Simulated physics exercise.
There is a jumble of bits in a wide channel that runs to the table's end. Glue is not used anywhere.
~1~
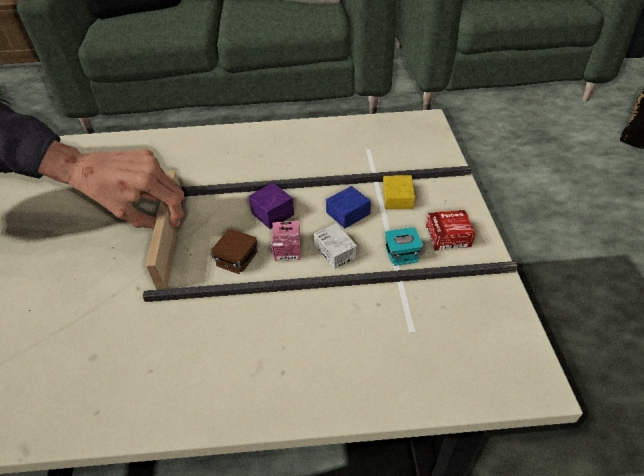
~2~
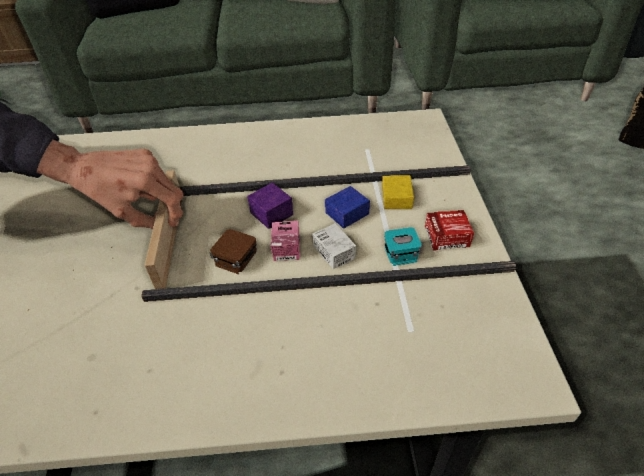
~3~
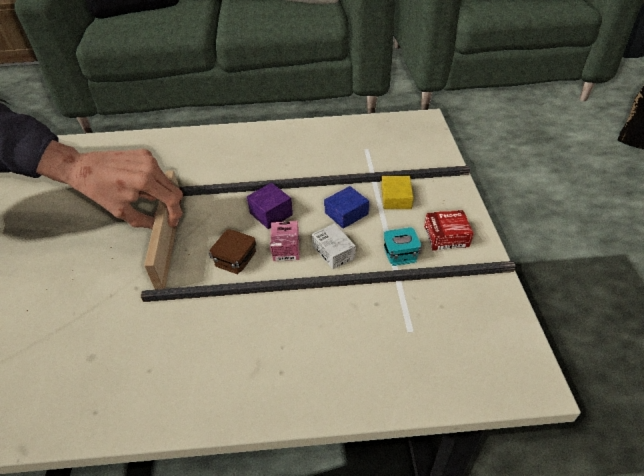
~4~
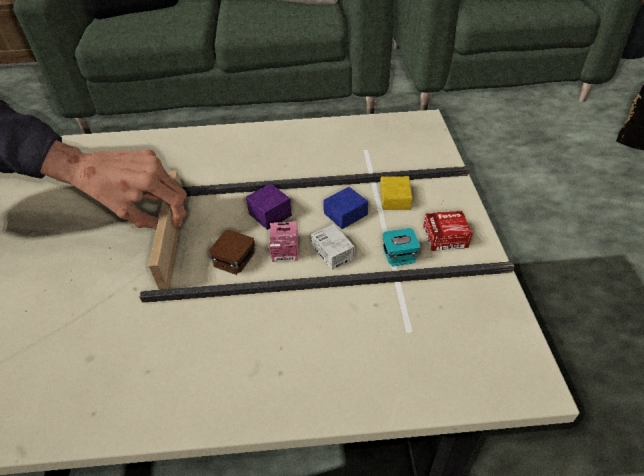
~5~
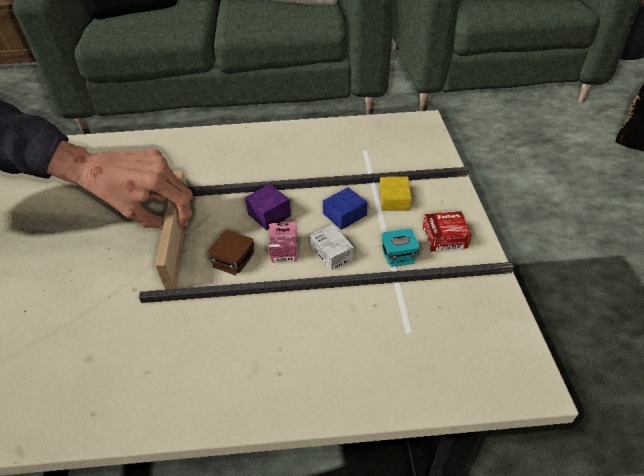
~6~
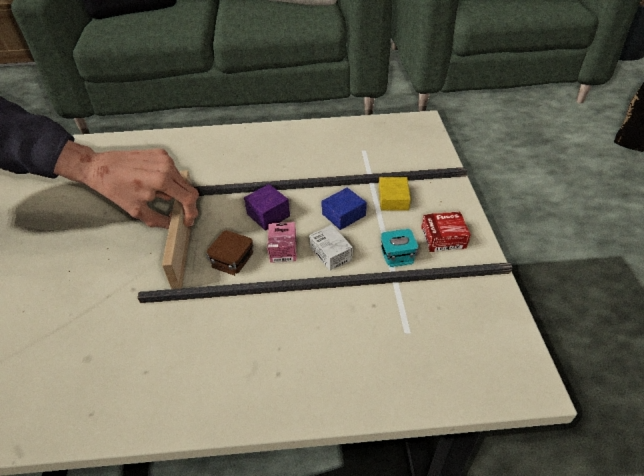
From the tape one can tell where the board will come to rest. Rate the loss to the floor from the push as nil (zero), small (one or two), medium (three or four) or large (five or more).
The loss is nil.
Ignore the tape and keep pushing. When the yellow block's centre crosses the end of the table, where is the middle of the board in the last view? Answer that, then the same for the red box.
The middle is at (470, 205) when it's the yellow block, and at (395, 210) when it's the red box.
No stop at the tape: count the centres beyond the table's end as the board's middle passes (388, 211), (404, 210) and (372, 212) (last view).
0, 2 and 0.
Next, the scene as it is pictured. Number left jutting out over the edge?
Number: 2.
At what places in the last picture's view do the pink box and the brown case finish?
First (432, 229), then (402, 235).
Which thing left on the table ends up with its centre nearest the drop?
It's the red box that is foremost.
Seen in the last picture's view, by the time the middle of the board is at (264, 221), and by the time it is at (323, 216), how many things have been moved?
By then 4, and later 8.
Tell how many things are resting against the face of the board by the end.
Looks like 2 of them, all told.
Soon after, none off yet; red box at rest near (445, 231); yellow block at rest near (394, 194); turquoise case at rest near (398, 248).
After that, none off yet; red box at rest near (445, 231); yellow block at rest near (394, 194); turquoise case displaced a little near (410, 248).
And then, none off yet; red box displaced about its own width near (475, 225); yellow block displaced about its own width near (418, 189); turquoise case displaced well along near (465, 250).
In the end, the number that fall off is zero.
